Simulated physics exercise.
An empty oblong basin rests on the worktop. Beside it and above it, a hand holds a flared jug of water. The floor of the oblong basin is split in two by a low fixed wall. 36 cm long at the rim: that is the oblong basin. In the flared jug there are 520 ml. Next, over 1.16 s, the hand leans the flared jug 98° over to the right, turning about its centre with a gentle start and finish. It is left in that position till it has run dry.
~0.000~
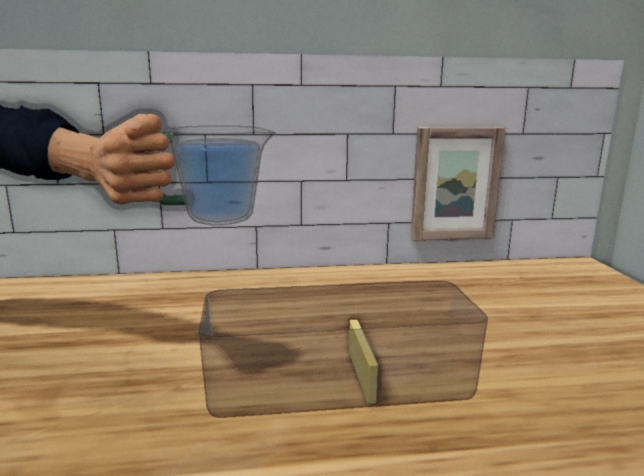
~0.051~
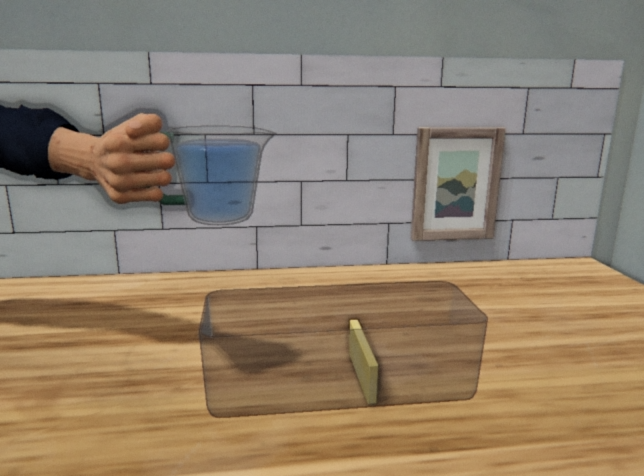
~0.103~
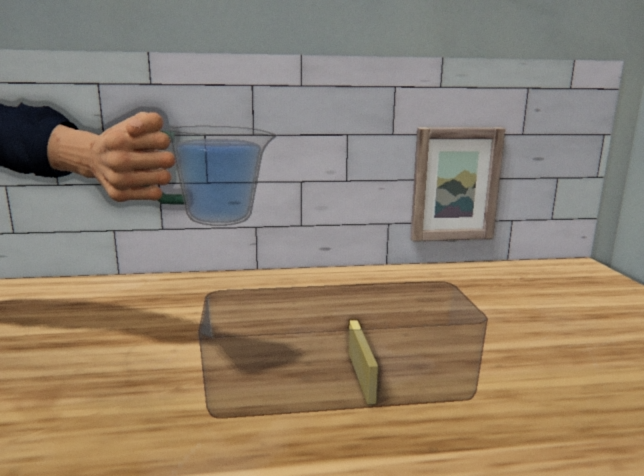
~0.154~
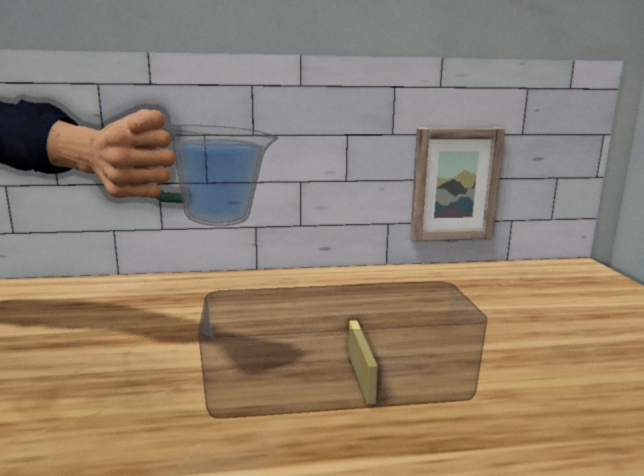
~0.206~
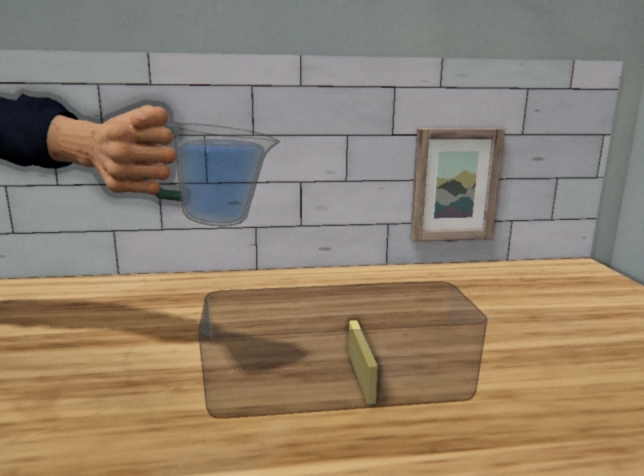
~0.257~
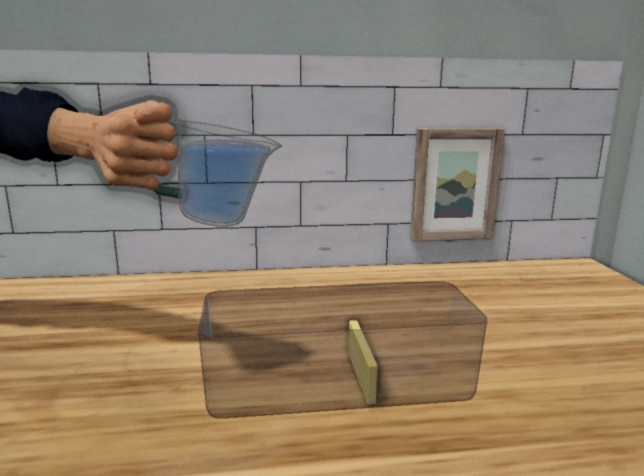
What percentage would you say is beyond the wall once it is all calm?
I would put it at about 2 per cent.
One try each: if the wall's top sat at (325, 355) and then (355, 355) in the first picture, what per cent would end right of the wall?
One try each: Around 75 percent and then around 10 percent.
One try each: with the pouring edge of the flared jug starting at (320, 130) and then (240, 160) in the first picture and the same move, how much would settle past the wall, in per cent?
I'd expect close to 75 per cent and then close to 0 per cent.
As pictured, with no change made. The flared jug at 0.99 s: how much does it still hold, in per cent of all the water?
Near 20 in a hundred.
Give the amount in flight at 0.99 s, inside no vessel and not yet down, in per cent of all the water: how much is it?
Roughly 24 %.
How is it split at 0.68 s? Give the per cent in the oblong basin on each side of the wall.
5 left and 0 right, roughly.
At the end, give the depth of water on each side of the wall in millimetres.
Roughly 18 mm on the left side and 0 mm on the right side.
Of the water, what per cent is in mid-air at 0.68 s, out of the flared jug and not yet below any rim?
Some 22 per cent, I reckon.
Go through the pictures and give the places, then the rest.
The first frame shows tilt 0°; pouring edge (276, 131); surface from (175, 144) to (262, 143); the oblong basin's rim runs from (204, 313) to (469, 301); the wall's top is at (363, 342).
The second frame shows tilt 0°; pouring edge (276, 132); surface from (176, 143) to (262, 144).
The third frame shows tilt 2°; pouring edge (277, 134); surface from (176, 144) to (263, 145).
The fourth frame shows tilt 4°; pouring edge (279, 137); surface from (177, 143) to (264, 146).
The fifth frame shows tilt 7°; pouring edge (281, 140); surface from (179, 144) to (266, 145).
The sixth frame shows tilt 11°; pouring edge (283, 145); surface from (181, 145) to (270, 146).
After 0.68 s the tilt is 62° and 73 per cent is still to pour, 5 is left of the wall and 0 right of it.
After 0.99 s the tilt is 93° and 21 per cent is still to pour, 56 is left of the wall and 0 right of it.
After 1.31 s the tilt is 98° and 1 per cent is still to pour, 91 is left of the wall and 1 right of it.
After 1.66 s the tilt is 98° and 0 per cent is still to pour, 94 is left of the wall and 2 right of it.
In the end 94 per cent lies left of the wall, 2 right of it and 4 outside.
